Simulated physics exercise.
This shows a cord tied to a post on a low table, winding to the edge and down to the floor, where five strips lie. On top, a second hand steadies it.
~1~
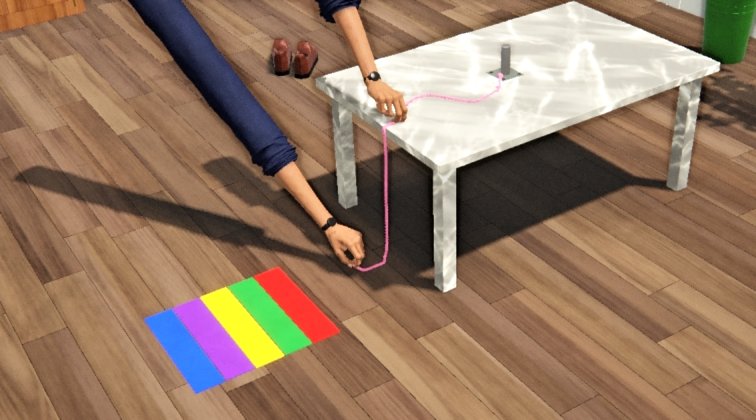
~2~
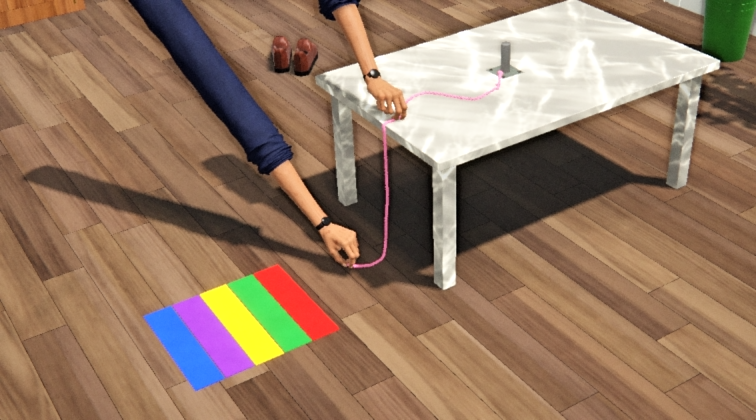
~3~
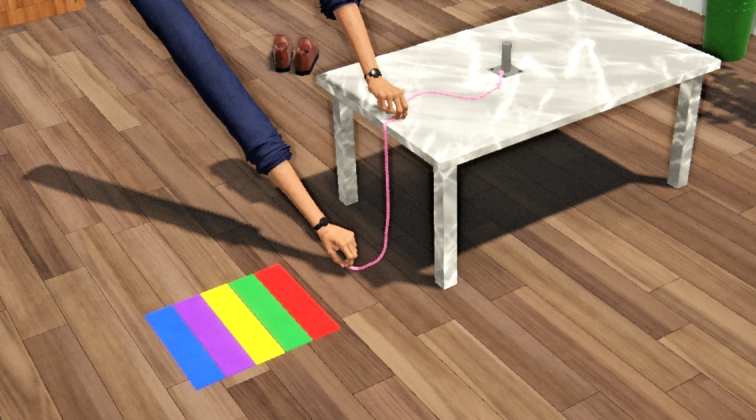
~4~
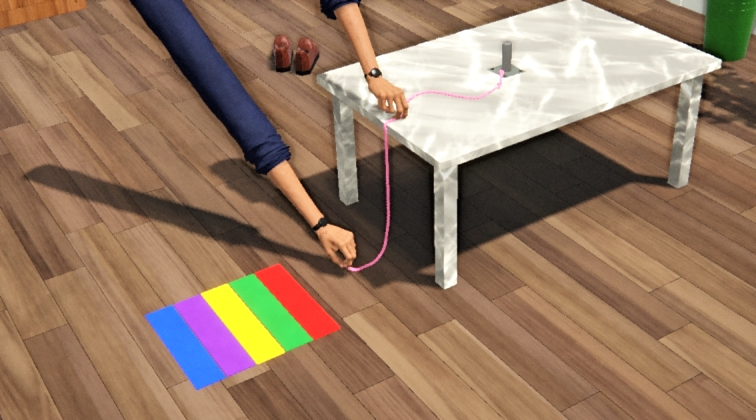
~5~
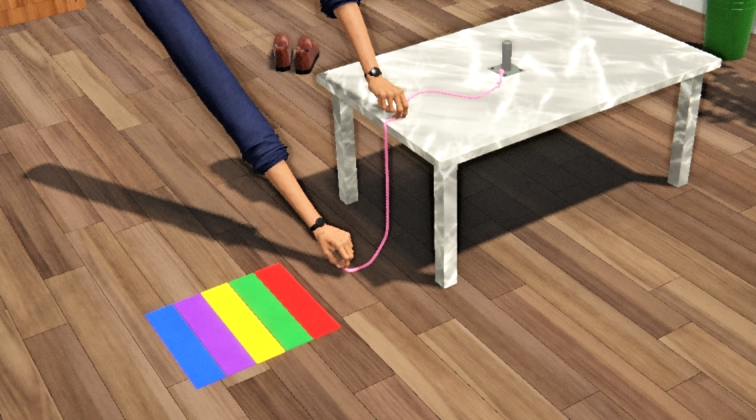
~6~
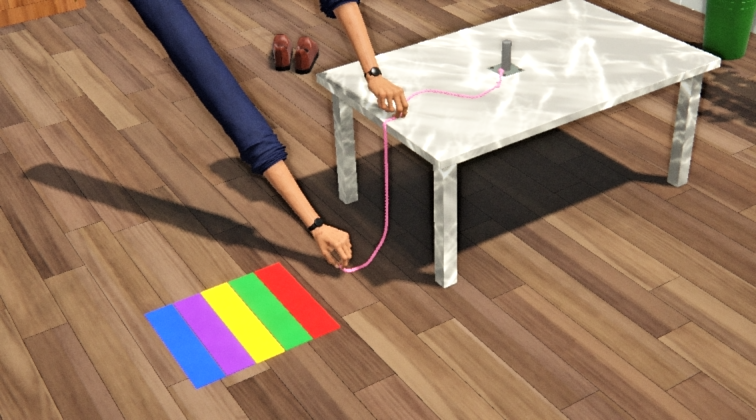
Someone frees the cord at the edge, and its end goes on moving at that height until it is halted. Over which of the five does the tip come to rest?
Over the purple one.
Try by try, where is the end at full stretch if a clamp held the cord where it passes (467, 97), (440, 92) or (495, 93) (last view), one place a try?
Near (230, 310), then (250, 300), then (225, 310).
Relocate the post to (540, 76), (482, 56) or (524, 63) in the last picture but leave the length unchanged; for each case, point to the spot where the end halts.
The places come out near (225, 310), (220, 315) and (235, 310).
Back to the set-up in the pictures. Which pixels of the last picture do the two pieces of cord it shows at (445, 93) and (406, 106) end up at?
First one close to (421, 104), second close to (372, 133).
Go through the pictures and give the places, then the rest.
In the first picture, end (354, 265); red (315, 325); green (288, 336); yellow (260, 348); purple (231, 360); blue (201, 373).
In the second picture, end (348, 265); cord through (496, 84) (459, 98) (407, 102) (384, 133) (387, 193) (385, 246).
In the third picture, end (346, 265).
In the fourth picture, end (345, 266); cord through (497, 84) (460, 97) (409, 101) (386, 133) (388, 192) (385, 246).
In the fifth picture, end (342, 266).
In the sixth picture, end (341, 266); cord through (497, 83) (460, 96) (408, 100) (385, 131) (387, 191) (380, 246).
A little later, end near (250, 302); over yellow.
Next, end near (222, 313); over purple.
When it is tight, end near (205, 320); over purple. Over purple.
